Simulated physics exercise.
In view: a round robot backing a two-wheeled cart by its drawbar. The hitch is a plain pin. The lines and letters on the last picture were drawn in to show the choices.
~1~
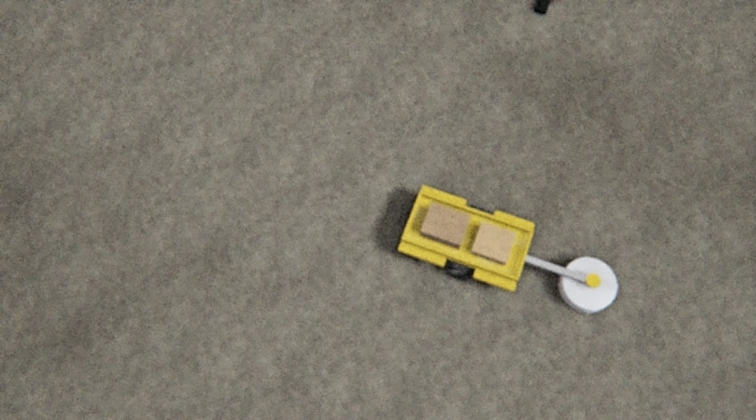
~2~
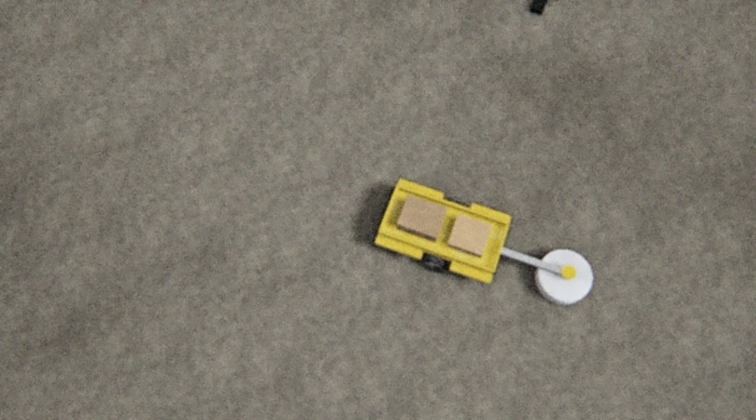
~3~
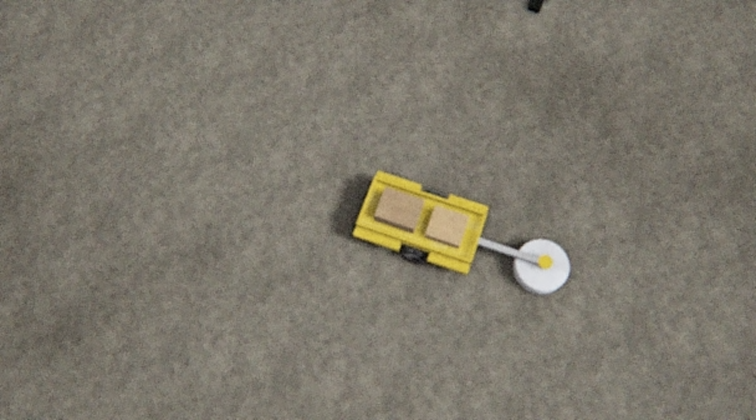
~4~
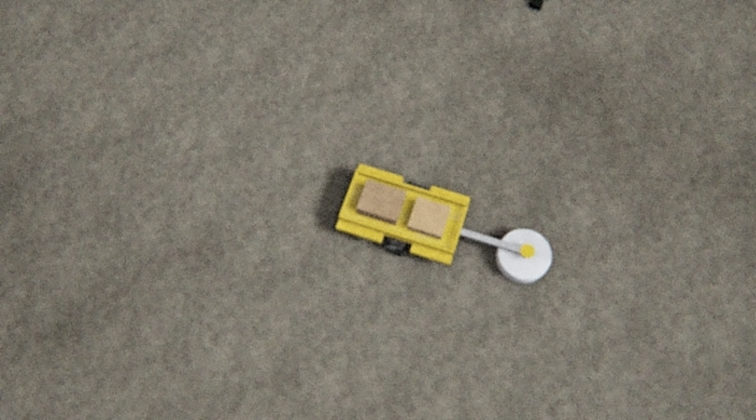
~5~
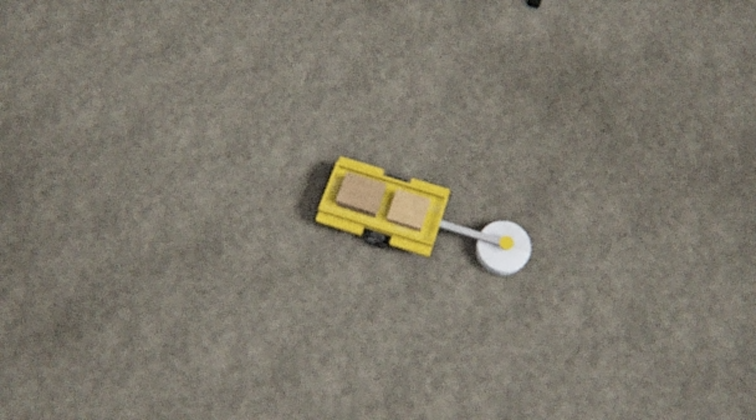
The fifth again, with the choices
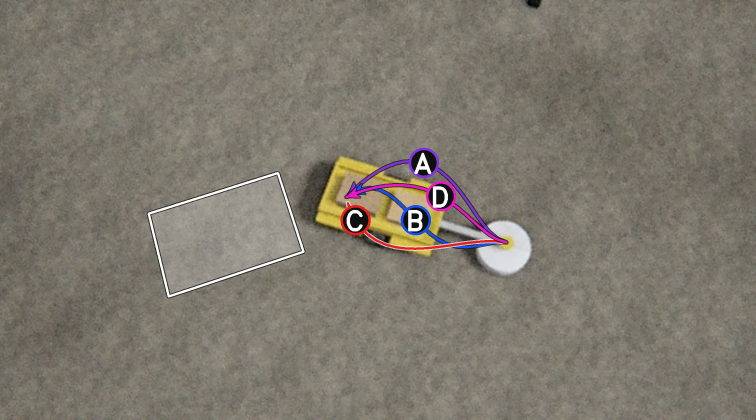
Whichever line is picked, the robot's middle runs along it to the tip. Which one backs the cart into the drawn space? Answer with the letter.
Route A parks it in the bay.
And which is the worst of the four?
C is the worst.
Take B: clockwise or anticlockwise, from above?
It turns clockwise.
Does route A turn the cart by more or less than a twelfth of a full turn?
It turns more than that.
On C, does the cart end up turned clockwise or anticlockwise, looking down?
Clockwise.
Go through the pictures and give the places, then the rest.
Yellow cart (467, 236); robot (589, 284), in the first frame.
Robot (565, 276); yellow cart (444, 229), in the second frame.
Robot (542, 266); yellow cart (421, 221), in the third frame.
Robot (524, 255); yellow cart (404, 212), in the fourth frame.
Robot (504, 247); yellow cart (384, 205), in the fifth frame.
On the marked copy, A from (507, 242) via (441, 172) to (348, 195); B from (507, 242) via (423, 227) to (351, 194); C from (507, 242) via (416, 249) to (348, 203); D from (507, 242) via (432, 192) to (346, 197); the bay at (225, 232).
Taking A. A third of the way, robot (457, 195), cart (333, 197).
Two thirds of the way, robot (395, 169), cart (281, 213).
When it is over, robot (347, 202), cart (223, 236); the cart stands in the bay.
As for the rest, B leaves the cart at (241, 142), out of the bay; C leaves the cart at (266, 116), out of the bay; D leaves the cart at (220, 195), out of the bay.
